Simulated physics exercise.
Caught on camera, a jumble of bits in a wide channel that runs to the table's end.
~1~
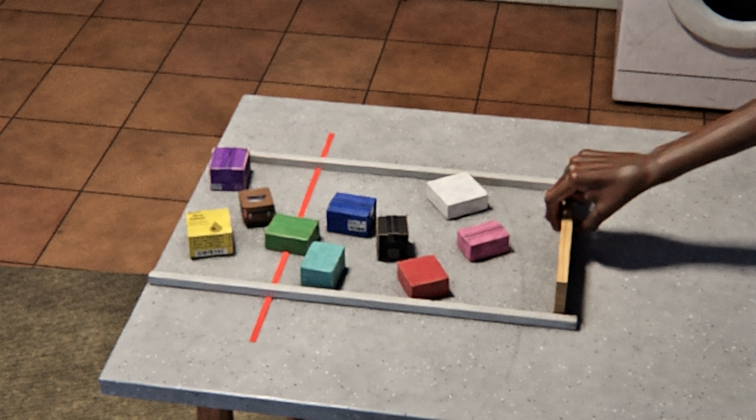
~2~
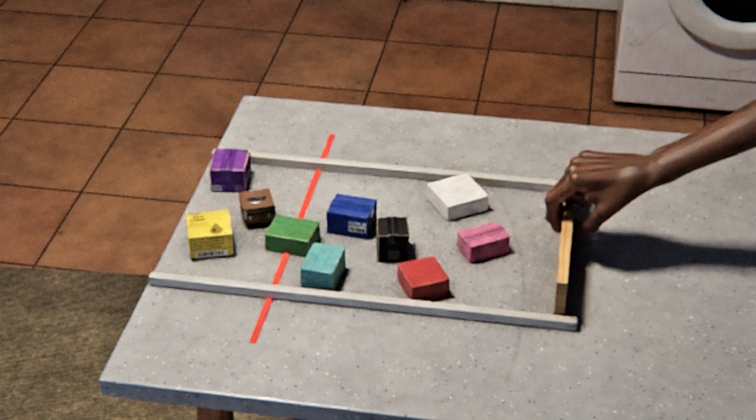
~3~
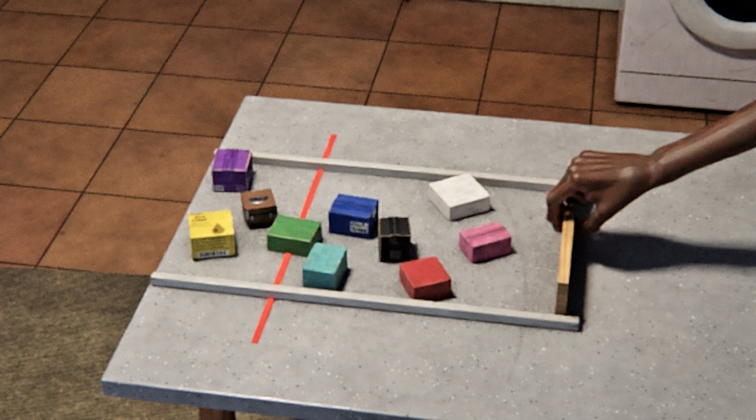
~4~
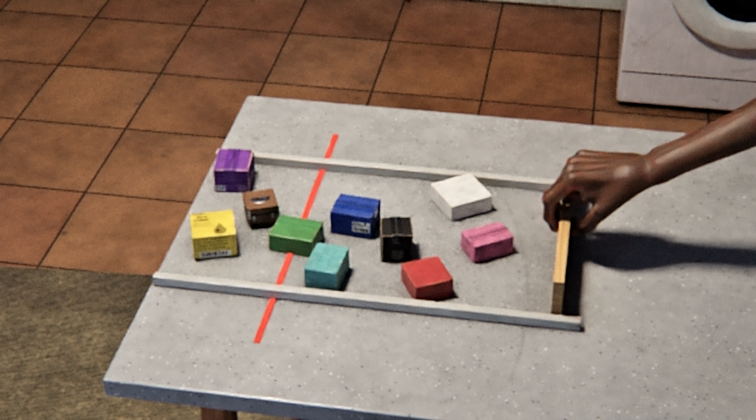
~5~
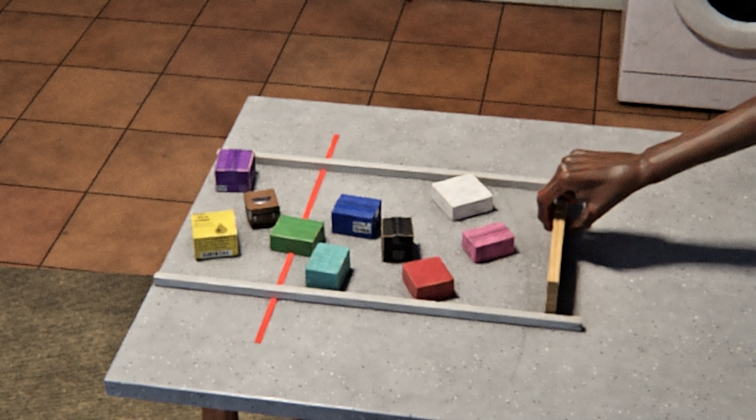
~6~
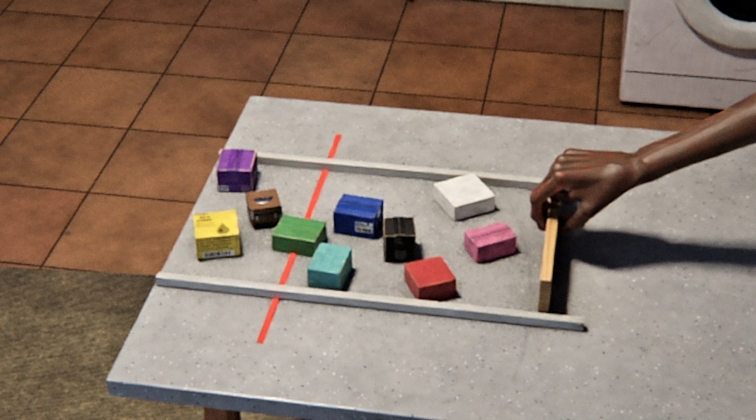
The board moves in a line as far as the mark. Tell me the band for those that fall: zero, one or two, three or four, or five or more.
In the end the number that fall off is zero.
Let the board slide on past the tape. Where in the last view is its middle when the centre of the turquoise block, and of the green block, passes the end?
Near (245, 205) and (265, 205).
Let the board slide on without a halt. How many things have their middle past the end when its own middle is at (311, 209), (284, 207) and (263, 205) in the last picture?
Past the end: 0, 1 and 2.
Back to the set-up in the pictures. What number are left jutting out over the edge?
That would be 1.
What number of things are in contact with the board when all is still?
3 of them.
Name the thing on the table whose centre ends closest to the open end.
That is the yellow box.
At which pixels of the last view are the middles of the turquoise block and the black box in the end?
First (230, 261), then (245, 232).
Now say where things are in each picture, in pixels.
In the first frame, purple box (230, 169); yellow box (209, 233); brown case (257, 208); board (566, 234); tape (297, 226).
In the second frame, yellow box (210, 234); pink box (483, 242).
In the third frame, brown case (259, 209); green block (294, 236).
In the fourth frame, purple box (234, 170); white block (461, 197).
In the fifth frame, yellow box (214, 234); red block (428, 280).
In the sixth frame, purple box (237, 170); yellow box (216, 234); brown case (264, 209); board (552, 233); tape (303, 227).
Early on, none off yet; purple box at rest near (237, 170); yellow box at rest near (216, 234); brown case at rest near (264, 209).
A while later, none off yet; purple box at rest near (237, 170); yellow box travelled a little near (191, 234); brown case at rest near (261, 206).
Finally, the number that fall off is zero.
